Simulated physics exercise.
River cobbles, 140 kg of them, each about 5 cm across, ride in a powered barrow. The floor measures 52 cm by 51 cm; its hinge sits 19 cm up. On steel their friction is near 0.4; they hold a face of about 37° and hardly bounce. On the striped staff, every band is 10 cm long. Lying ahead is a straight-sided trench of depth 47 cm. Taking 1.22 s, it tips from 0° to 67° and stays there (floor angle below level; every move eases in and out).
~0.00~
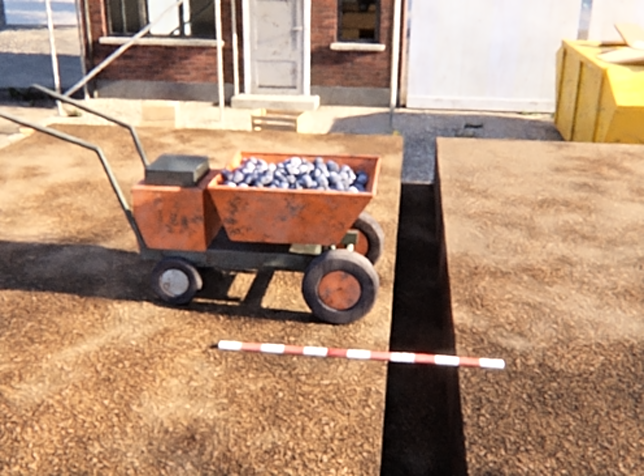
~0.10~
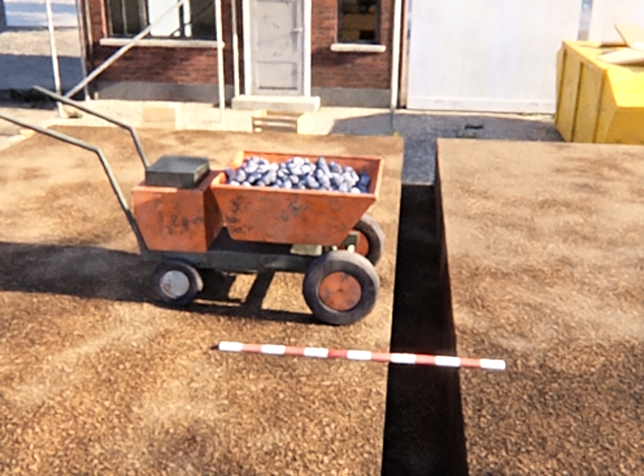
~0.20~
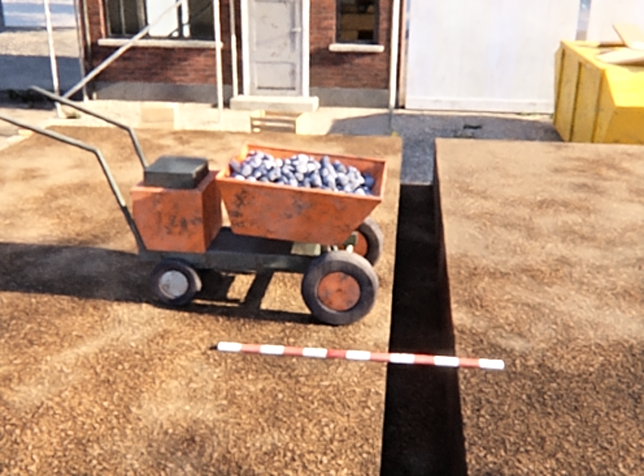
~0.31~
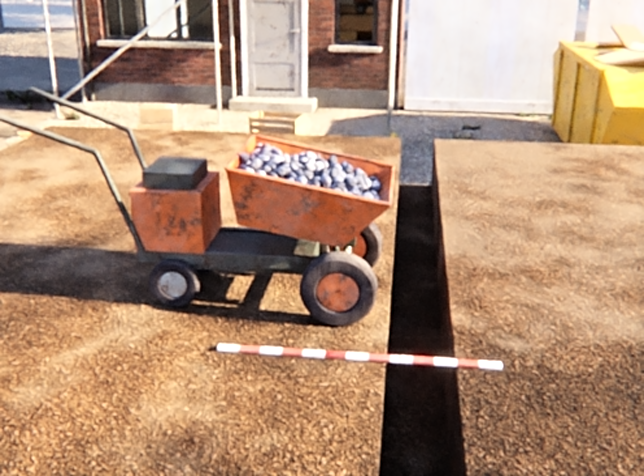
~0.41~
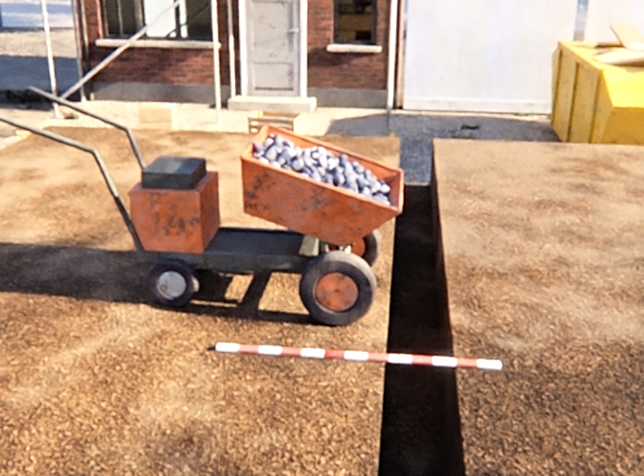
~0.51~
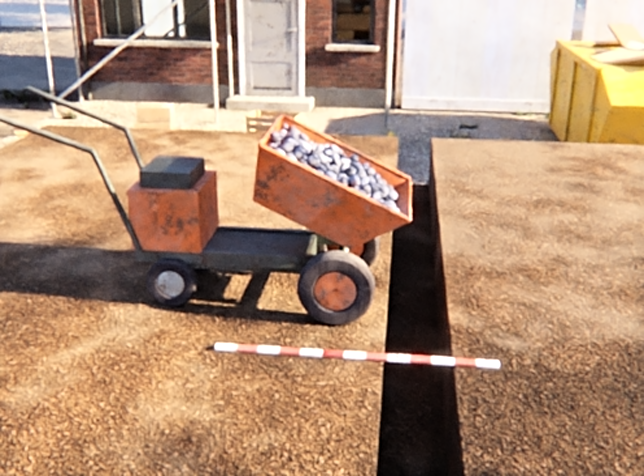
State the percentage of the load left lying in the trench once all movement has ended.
The share left there is about 27 per cent.
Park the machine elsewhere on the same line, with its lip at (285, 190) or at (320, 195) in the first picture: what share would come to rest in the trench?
Roughly 70 per cent, then 80 per cent.
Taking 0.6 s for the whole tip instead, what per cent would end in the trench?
In that case some 20 per cent.
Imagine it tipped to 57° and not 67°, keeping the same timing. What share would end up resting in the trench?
Around 15 per cent would finish in the trench.
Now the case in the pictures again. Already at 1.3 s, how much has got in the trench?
I'd say near 0 per cent at that time.
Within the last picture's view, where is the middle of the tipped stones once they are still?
The middle should be near (478, 301).
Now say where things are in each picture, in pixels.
Lip at (373, 195), floor tilted 0°, highest stones at (291, 169), in the first frame.
The tray is at 1°, its lip at (376, 197); the top of the load is at (280, 167); the stones move at 0.2 m/s on average, in the second frame.
The tray is at 5°, its lip at (382, 200); the top of the load is at (274, 162); the stones move at 0.4 m/s on average, in the third frame.
The tray is at 11°, its lip at (390, 205); the top of the load is at (265, 155); the stones move at 0.5 m/s on average, in the fourth frame.
Lip at (400, 212), floor tilted 17°, highest stones at (273, 144); the stones move at 0.6 m/s on average, in the fifth frame.
Lip at (410, 221), floor tilted 25°, highest stones at (287, 135); the stones move at 0.7 m/s on average, in the sixth frame.
After 0.9 s the floor is at 57°; 100 % in the tray; the foremost stones are at (444, 240).
After 1.3 s the floor is at 67°; 70 % in the tray, 1 % in the trench, 29 % past the trench; the foremost stones are at (530, 315).
After 1.7 s the floor is at 67°; 43 % in the tray, 4 % in the trench, 53 % past the trench; the foremost stones are at (610, 311).
After 3.6 s the floor is at 67°; 16 % in the tray, 27 % in the trench, 58 % past the trench; the foremost stones are past the picture's edge.
